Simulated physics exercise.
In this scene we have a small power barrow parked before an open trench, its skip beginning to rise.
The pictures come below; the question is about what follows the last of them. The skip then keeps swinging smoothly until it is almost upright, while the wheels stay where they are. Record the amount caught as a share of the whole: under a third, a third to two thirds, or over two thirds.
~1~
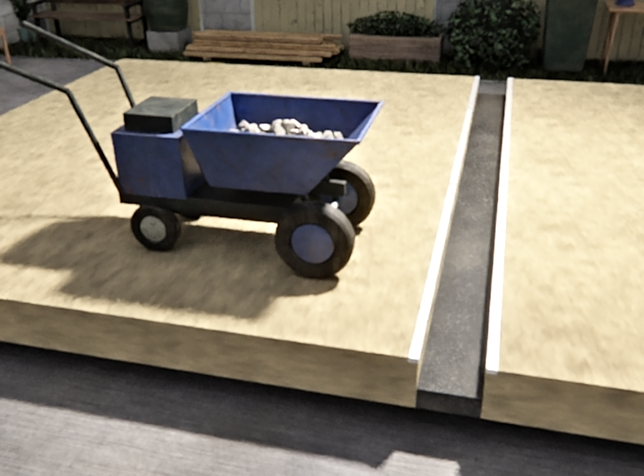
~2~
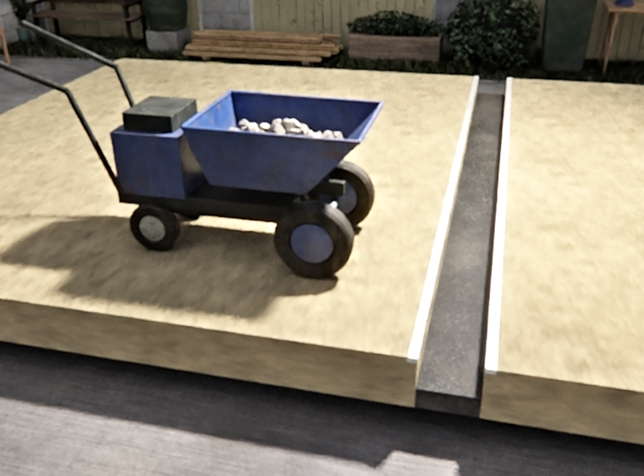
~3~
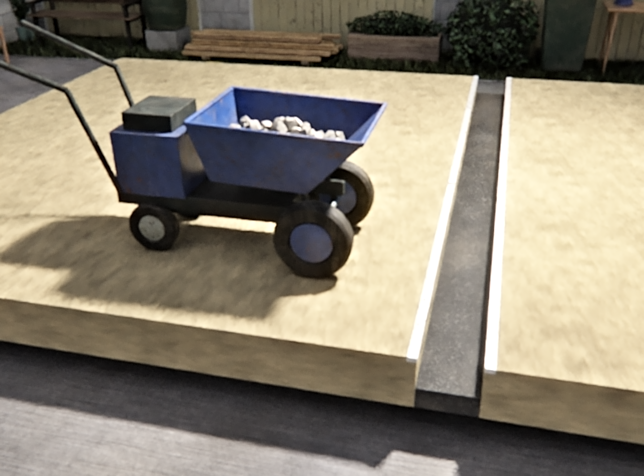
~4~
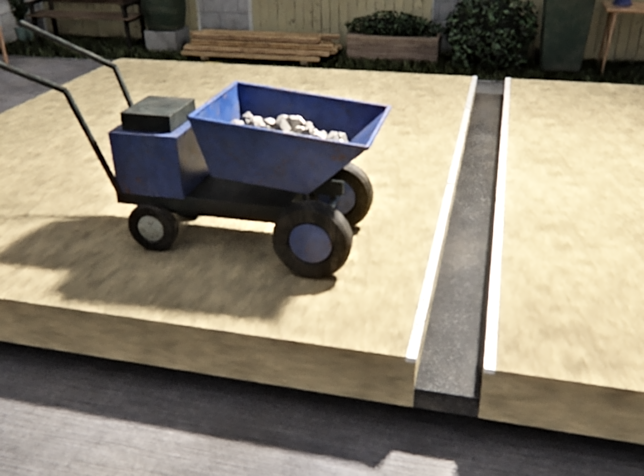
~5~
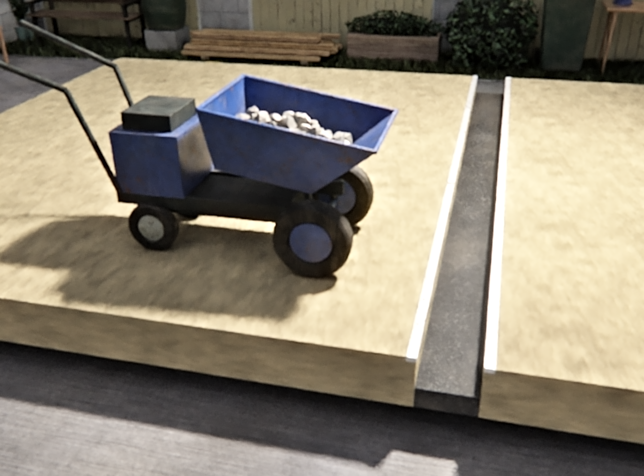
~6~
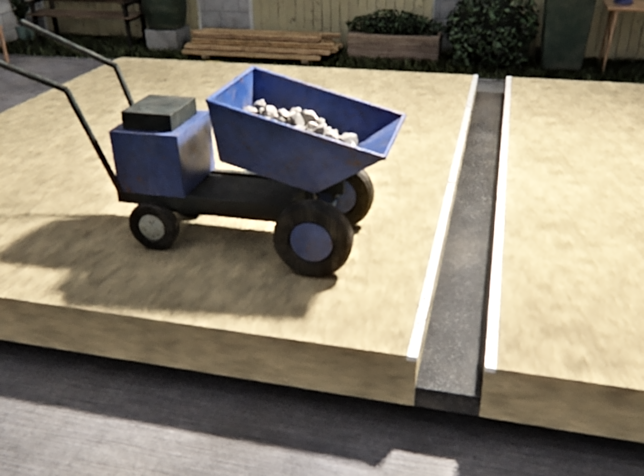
Past the two-thirds mark.
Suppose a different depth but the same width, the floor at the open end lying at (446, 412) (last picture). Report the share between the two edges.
The share would be around 100 per cent.
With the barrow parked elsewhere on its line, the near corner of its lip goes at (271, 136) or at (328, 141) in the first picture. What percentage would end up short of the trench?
First spot: 70 %, second spot: 20 %.
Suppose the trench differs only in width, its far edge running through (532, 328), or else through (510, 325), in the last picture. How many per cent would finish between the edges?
The first case gives close to 100 per cent and the second close to 100 per cent.
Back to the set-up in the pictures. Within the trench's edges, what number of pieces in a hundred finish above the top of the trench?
I'd estimate around 15 %.
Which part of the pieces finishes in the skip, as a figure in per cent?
Share in the skip: Around 0 %.
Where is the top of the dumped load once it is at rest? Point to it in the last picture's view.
Roughly at (468, 253).
Soon after the last picture, skip tipped steeply; all in the skip.
A little later, skip tipped right over; nearly all in the skip; a small part in or heaped over the trench.
Later still, skip tipped right over; a small part in the skip; a stray few short of the trench; nearly all in or heaped over the trench; a stray few beyond it.
At rest, skip tipped right over; a stray few in the skip; a stray few short of the trench; nearly all in or heaped over the trench; a stray few beyond it.
